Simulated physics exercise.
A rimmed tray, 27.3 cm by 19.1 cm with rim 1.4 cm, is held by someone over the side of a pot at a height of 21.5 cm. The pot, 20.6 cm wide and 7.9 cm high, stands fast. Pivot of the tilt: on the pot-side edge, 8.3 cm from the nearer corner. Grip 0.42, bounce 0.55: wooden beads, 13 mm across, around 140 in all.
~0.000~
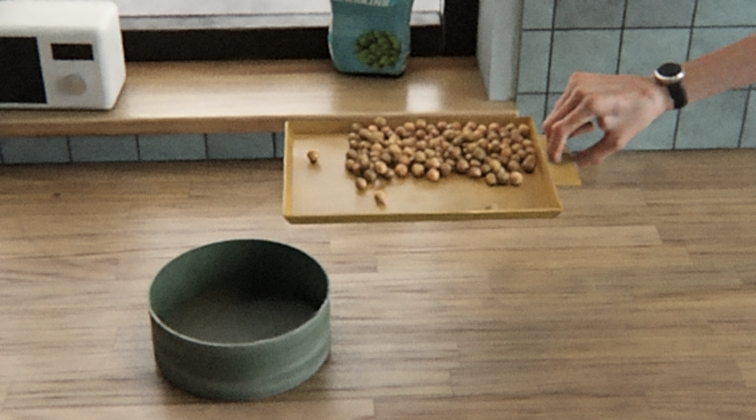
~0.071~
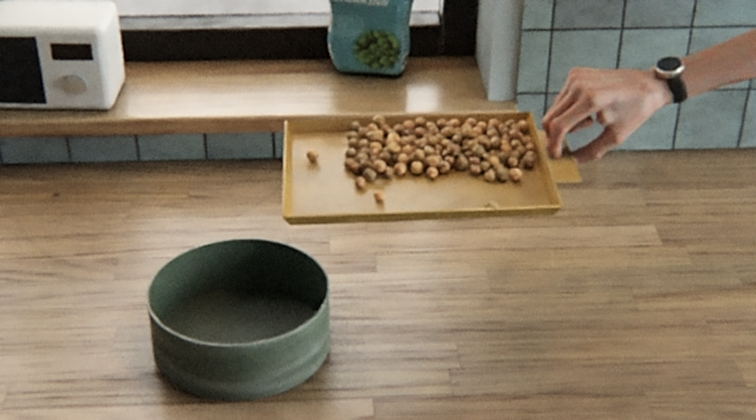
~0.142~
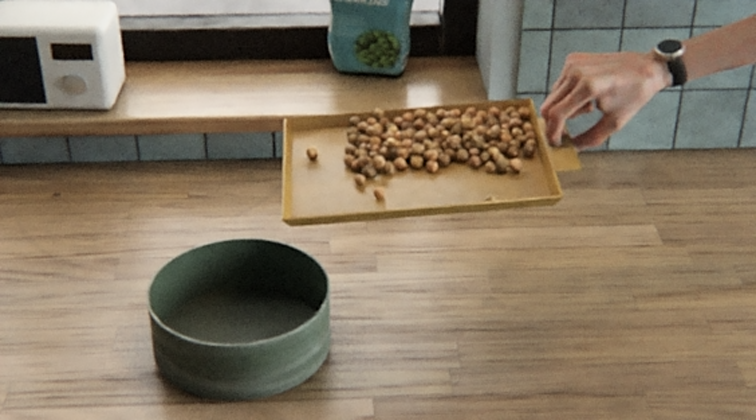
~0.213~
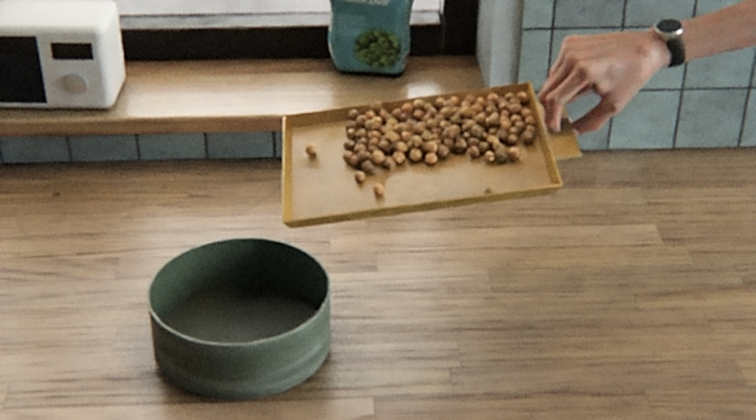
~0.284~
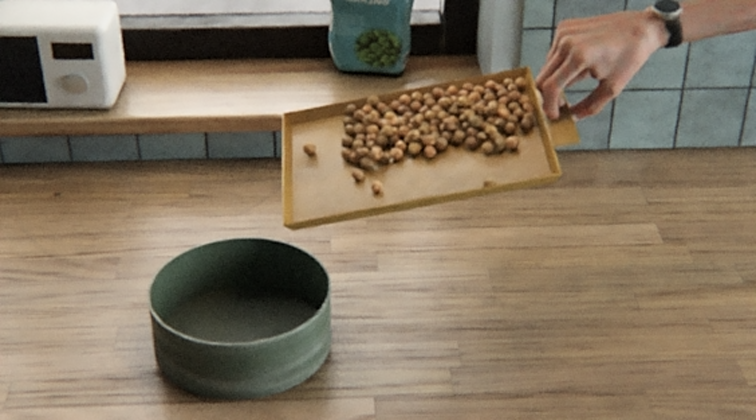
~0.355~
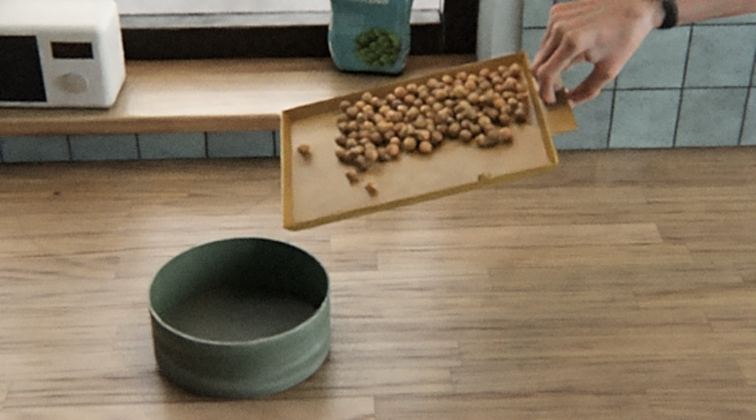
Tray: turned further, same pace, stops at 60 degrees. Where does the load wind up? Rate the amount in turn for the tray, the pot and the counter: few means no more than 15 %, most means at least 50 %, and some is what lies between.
Tray: Few; pot: Most; counter: Some.
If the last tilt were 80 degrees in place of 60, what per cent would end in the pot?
Result: Close to 60 %.
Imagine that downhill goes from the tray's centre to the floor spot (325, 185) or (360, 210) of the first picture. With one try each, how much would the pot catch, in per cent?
Some 70 and 25 per cent.
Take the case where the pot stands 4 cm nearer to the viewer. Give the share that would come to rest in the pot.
Estimated share: Around 80 in a hundred.
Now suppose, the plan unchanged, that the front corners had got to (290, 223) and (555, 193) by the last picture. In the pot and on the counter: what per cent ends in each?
Pot 20 % / counter 75 %.
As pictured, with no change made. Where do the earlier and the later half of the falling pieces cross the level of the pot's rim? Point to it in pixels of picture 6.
Roughly (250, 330) to begin with, later roughly (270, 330).
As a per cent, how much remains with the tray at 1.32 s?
About 25% of the load.
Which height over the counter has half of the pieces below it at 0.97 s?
Some 20 cm above the counter.
After 0.72 s, tilt 38 degrees; the tray holds 95 %, the pot 0 %.
Then, at 0.97 s, tilt 52 degrees; the tray holds 55 %, the pot 15 %.
After 1.32 s, tilt 60 degrees; the tray holds 25 %, the pot 40 %.
At rest (2.6 s), tray 5 %, pot 60 %, counter 35 %.
